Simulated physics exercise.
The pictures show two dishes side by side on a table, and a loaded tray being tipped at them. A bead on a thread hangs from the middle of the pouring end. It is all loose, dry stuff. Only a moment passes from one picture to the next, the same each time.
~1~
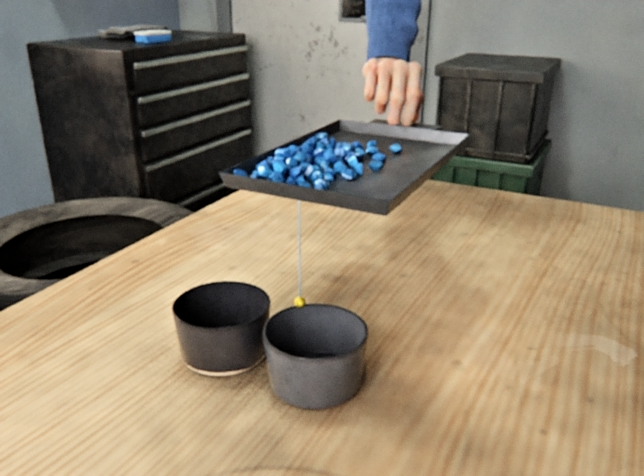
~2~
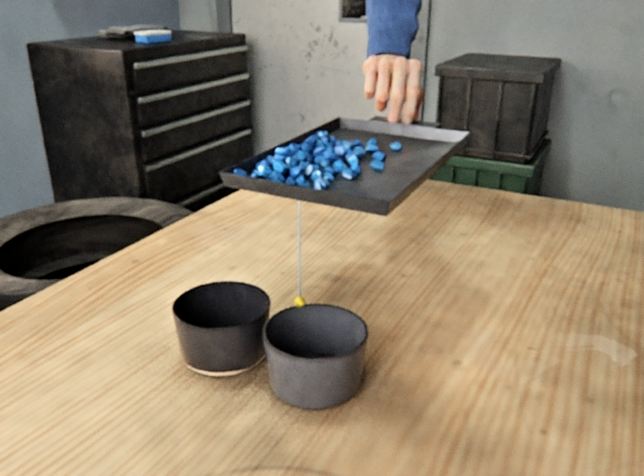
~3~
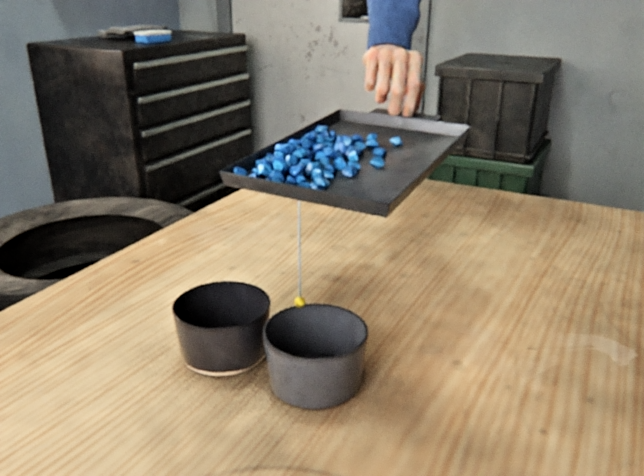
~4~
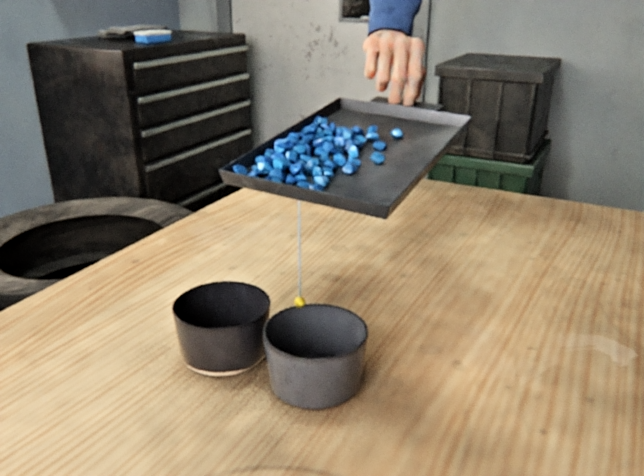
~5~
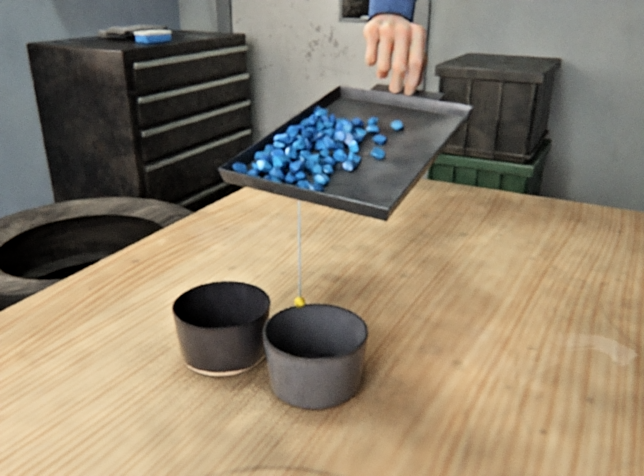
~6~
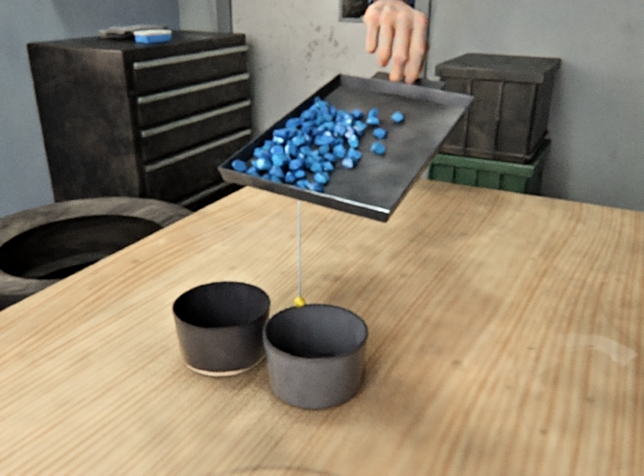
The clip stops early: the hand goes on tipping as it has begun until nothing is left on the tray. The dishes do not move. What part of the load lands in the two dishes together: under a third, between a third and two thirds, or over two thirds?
The two hold from one third to two thirds of the load.
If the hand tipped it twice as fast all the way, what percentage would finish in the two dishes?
About 30 per cent.
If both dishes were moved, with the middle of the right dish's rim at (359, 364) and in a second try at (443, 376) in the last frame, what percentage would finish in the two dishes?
In turn 80 and 80 in a hundred.
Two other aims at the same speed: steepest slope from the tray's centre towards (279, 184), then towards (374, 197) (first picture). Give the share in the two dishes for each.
Roughly 80 per cent, and 50 per cent.
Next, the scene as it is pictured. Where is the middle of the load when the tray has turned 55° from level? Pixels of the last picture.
Around (319, 175).
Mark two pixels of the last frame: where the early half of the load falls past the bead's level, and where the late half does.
The first part at (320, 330); the rest at (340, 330).
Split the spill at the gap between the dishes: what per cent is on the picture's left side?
Close to 20 per cent.
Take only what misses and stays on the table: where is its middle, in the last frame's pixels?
Close to (383, 450).
Soon, tray tipped steeply; nearly all on the tray; a stray few in the right dish; a small part in the air.
A while on, tray tipped right over; about a third on the tray; about a quarter in the right dish; about a quarter outside both; a small part in the air.
Towards the end, tray tipped past a quarter turn; about half in the right dish; about half outside both.
Finally, tray tipped past a quarter turn; about half in the right dish; none in the left dish; about half outside both.
